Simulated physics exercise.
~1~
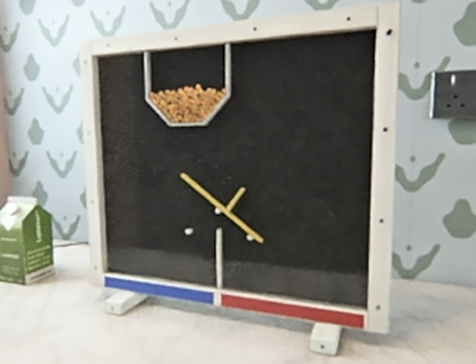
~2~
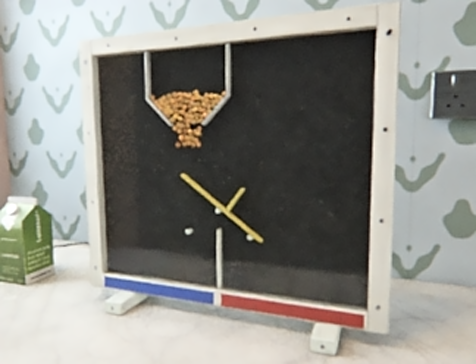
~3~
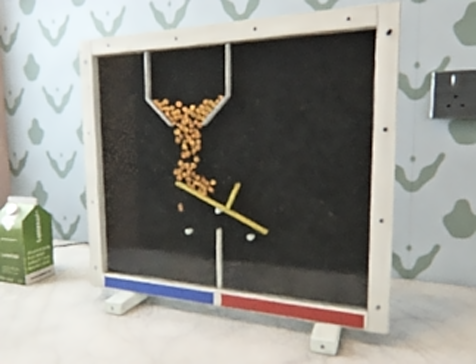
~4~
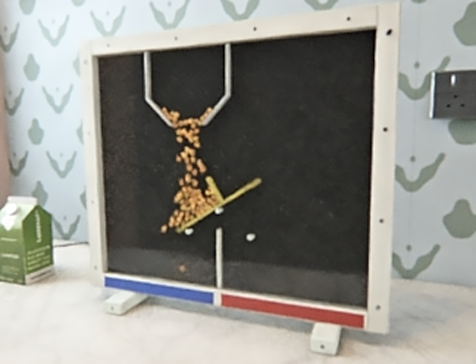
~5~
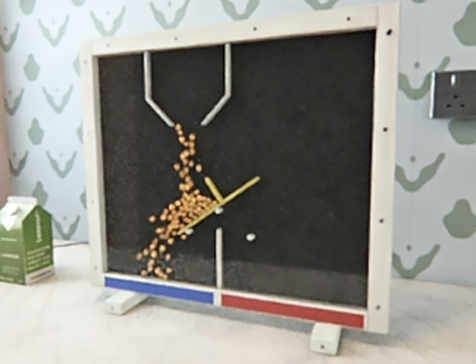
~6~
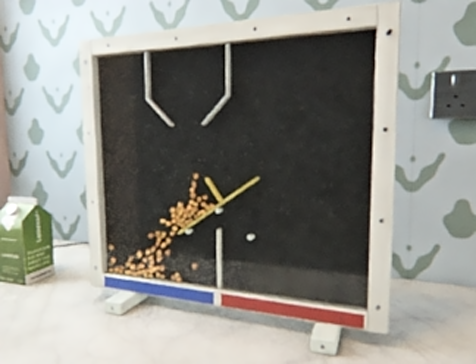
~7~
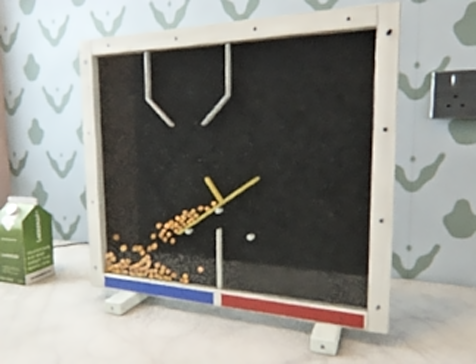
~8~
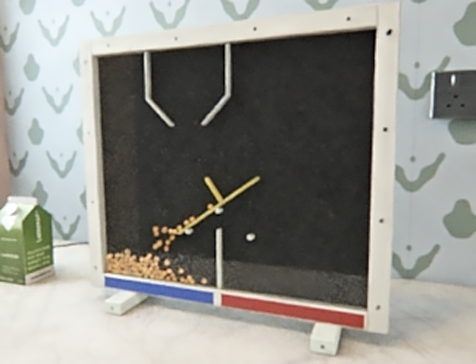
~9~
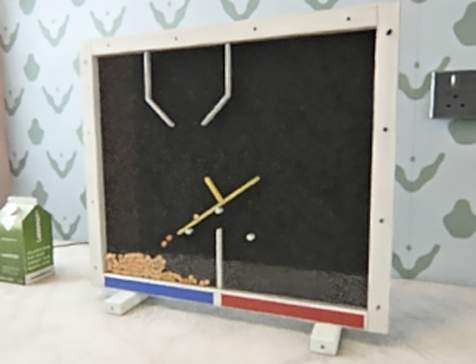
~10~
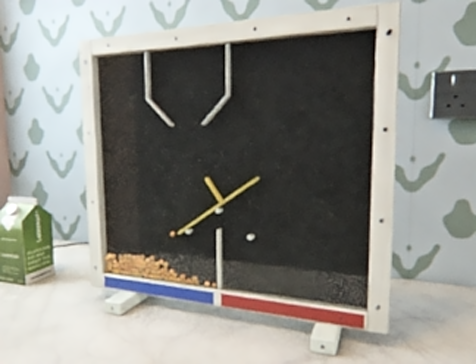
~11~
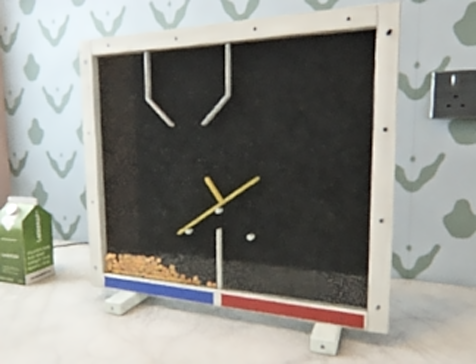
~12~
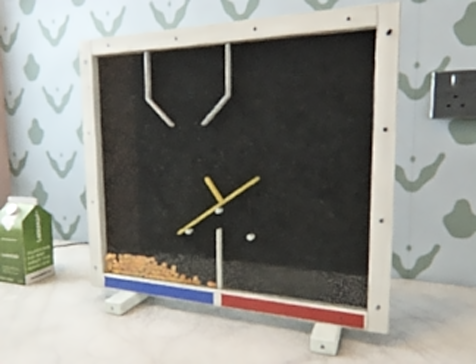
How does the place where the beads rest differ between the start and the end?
At the start the beads are held in the hopper near the top of the case. At the end they lie lower down and to the left, in the blue bin.
